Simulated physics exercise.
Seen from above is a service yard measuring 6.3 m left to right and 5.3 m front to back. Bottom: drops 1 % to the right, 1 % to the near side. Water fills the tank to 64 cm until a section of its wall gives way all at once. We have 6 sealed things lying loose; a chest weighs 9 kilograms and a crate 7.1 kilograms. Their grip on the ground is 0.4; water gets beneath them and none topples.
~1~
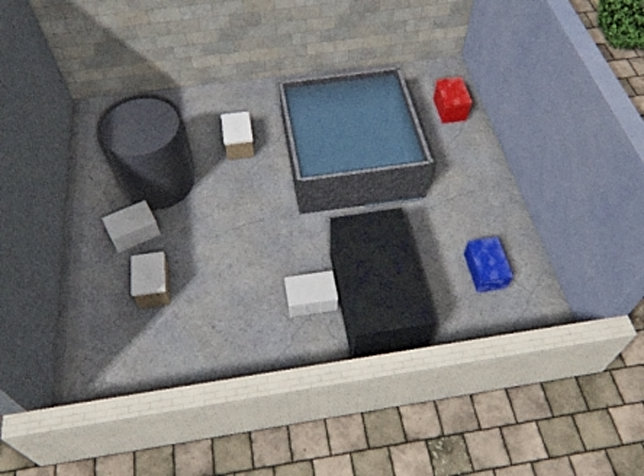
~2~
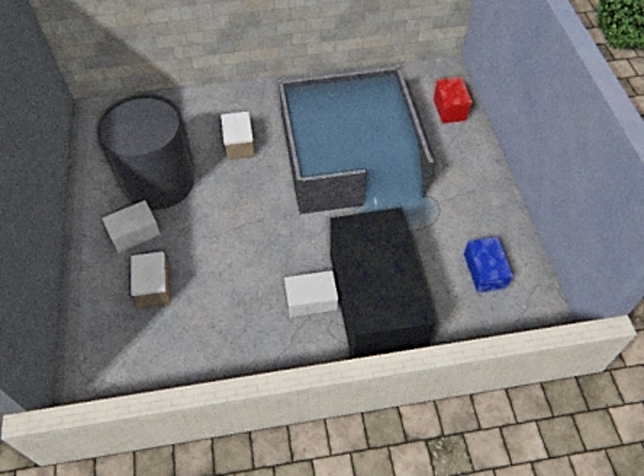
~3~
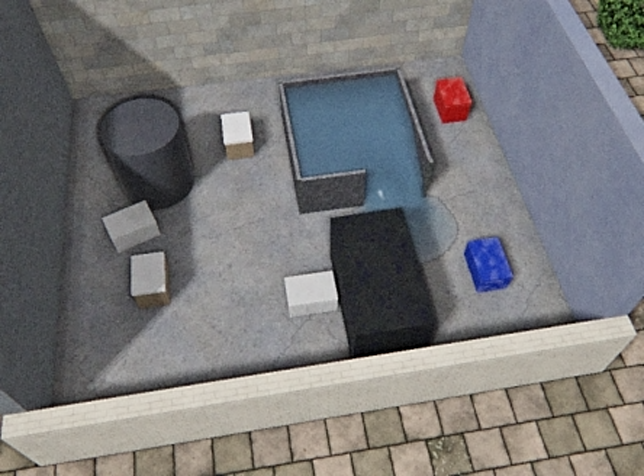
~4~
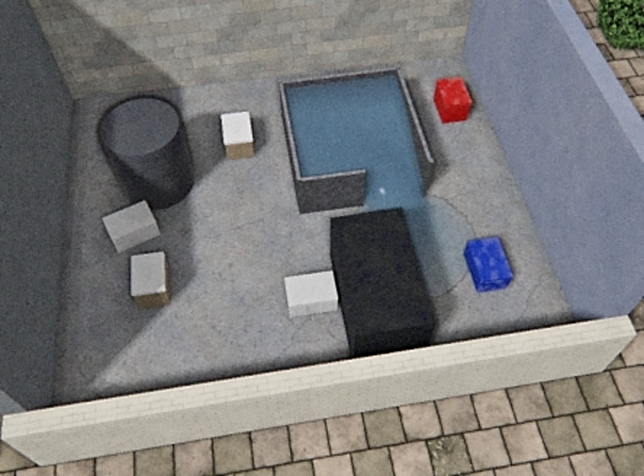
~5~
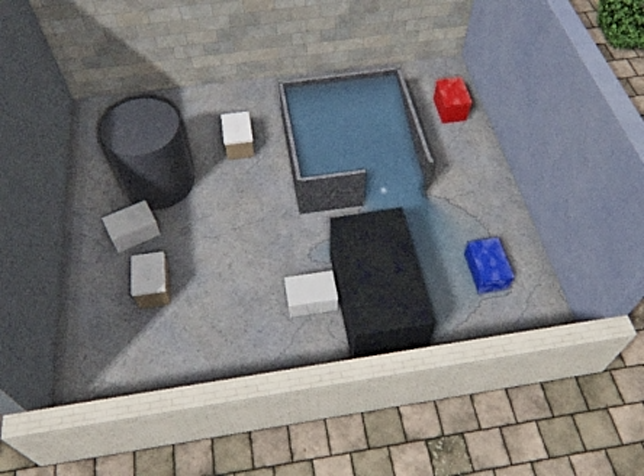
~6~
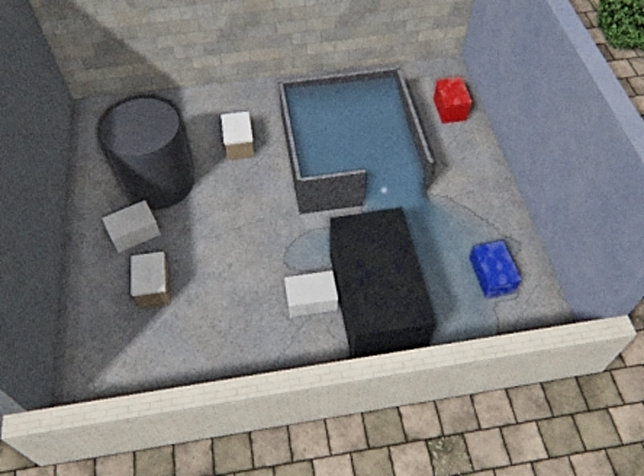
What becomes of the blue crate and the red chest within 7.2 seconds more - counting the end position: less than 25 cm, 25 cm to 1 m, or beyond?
I reckon the blue crate covers a long distance, while the red chest covers a long distance.
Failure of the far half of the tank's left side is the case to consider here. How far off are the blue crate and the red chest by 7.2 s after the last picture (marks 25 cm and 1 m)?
Note: Blue crate unmoved, red chest unmoved.
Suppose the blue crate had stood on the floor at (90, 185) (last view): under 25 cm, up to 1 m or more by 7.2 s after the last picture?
It barely shifts.
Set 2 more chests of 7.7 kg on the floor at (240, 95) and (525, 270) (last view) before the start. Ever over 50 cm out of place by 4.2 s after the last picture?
Lab note - in order: Below threshold / above threshold.
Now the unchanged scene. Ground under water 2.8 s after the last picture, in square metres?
I'd estimate close to 22 m2.
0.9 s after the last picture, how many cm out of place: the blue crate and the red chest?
By then roughly 100 cm and 0 cm, respectively.
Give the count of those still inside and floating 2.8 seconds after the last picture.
At that point I count 1.
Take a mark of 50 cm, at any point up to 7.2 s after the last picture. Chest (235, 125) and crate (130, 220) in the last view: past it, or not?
Within the limit, then beyond the limit.
Then, 0.9 s after the last picture the blue crate is near (569, 302), 1.1 m from its start, afloat; the red chest is near (454, 91), 0.0 m from its start, aground; 1 afloat.
Then, 2.8 s after the last picture the blue crate is near (499, 277), 0.3 m from its start, afloat; the red chest is near (454, 91), 0.0 m from its start, aground; 1 afloat.
Then, 4.8 s after the last picture the blue crate is near (515, 224), 0.6 m from its start, afloat; the red chest is near (419, 47), 1.0 m from its start, afloat; 3 afloat.
Then, 7.2 s after the last picture the blue crate is near (429, 89), 3.0 m from its start, afloat; the red chest is near (270, 82), 2.8 m from its start, afloat; 3 afloat.
